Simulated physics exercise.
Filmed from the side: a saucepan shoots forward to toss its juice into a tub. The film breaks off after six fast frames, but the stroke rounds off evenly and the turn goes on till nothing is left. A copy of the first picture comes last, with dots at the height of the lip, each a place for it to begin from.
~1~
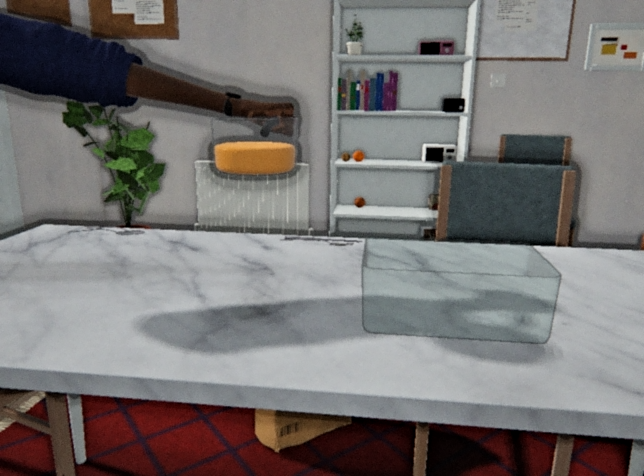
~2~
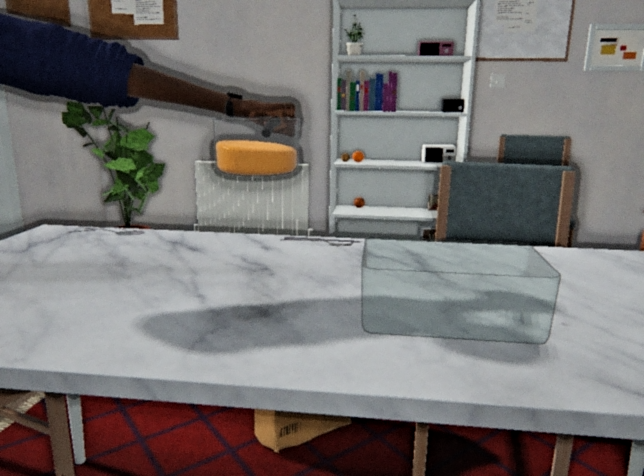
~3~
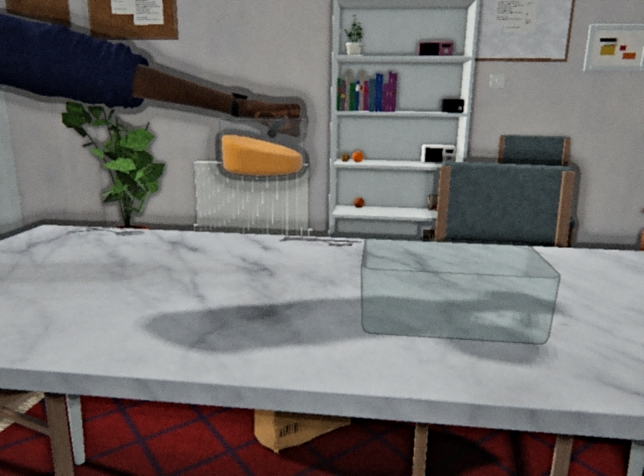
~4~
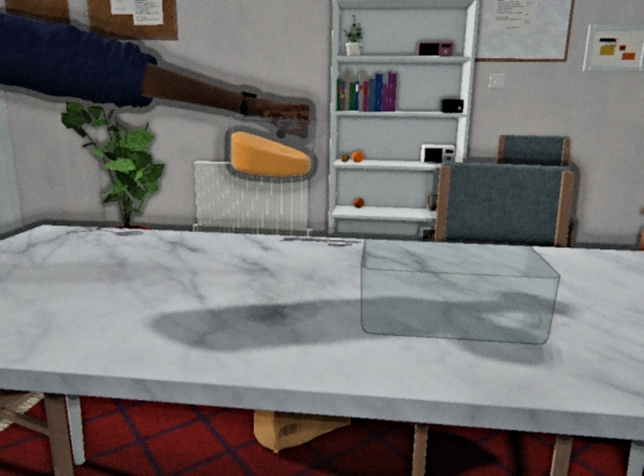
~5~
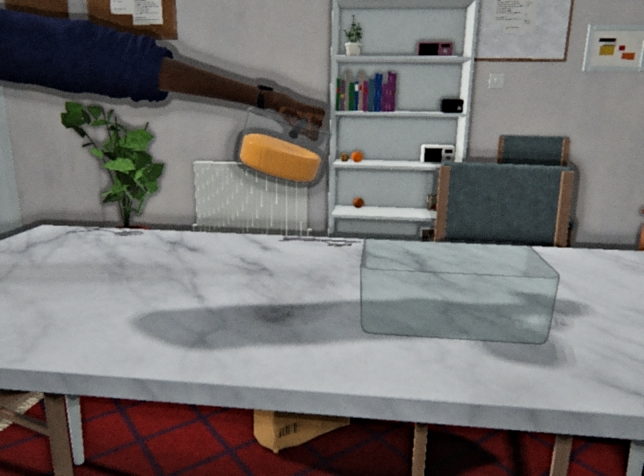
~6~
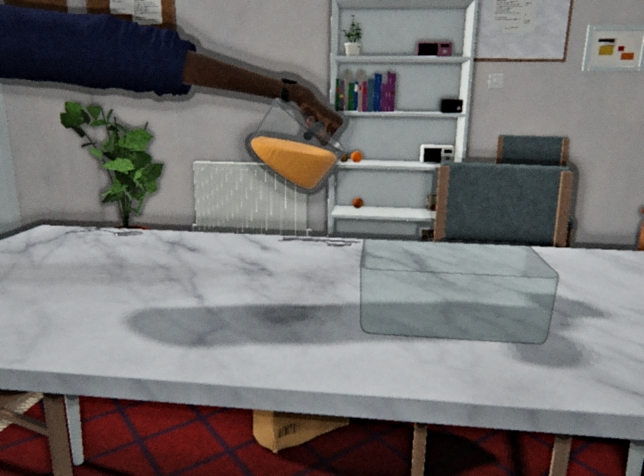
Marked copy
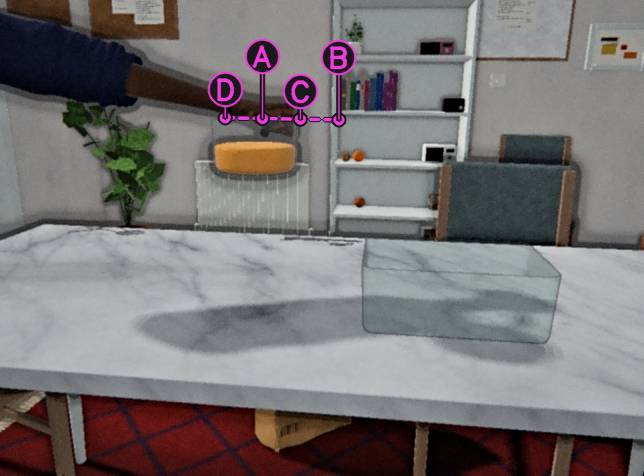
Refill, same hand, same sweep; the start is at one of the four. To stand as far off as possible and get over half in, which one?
A is the one.
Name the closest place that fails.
Place D.
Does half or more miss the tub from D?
Yes, that goes wrong.
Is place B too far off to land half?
No.
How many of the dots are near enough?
Three of them.
On the marked copy, A at (262, 118); B at (338, 119); C at (300, 119); D at (225, 117).
With A, about 81 % lands in the tub, 12 % falls short and 7 % goes beside or beyond.
With B, about 81 % lands in the tub, 1 % falls short and 18 % goes beside or beyond.
With C, about 88 % lands in the tub, 3 % falls short and 9 % goes beside or beyond.
With D, about 2 % lands in the tub, 96 % falls short.
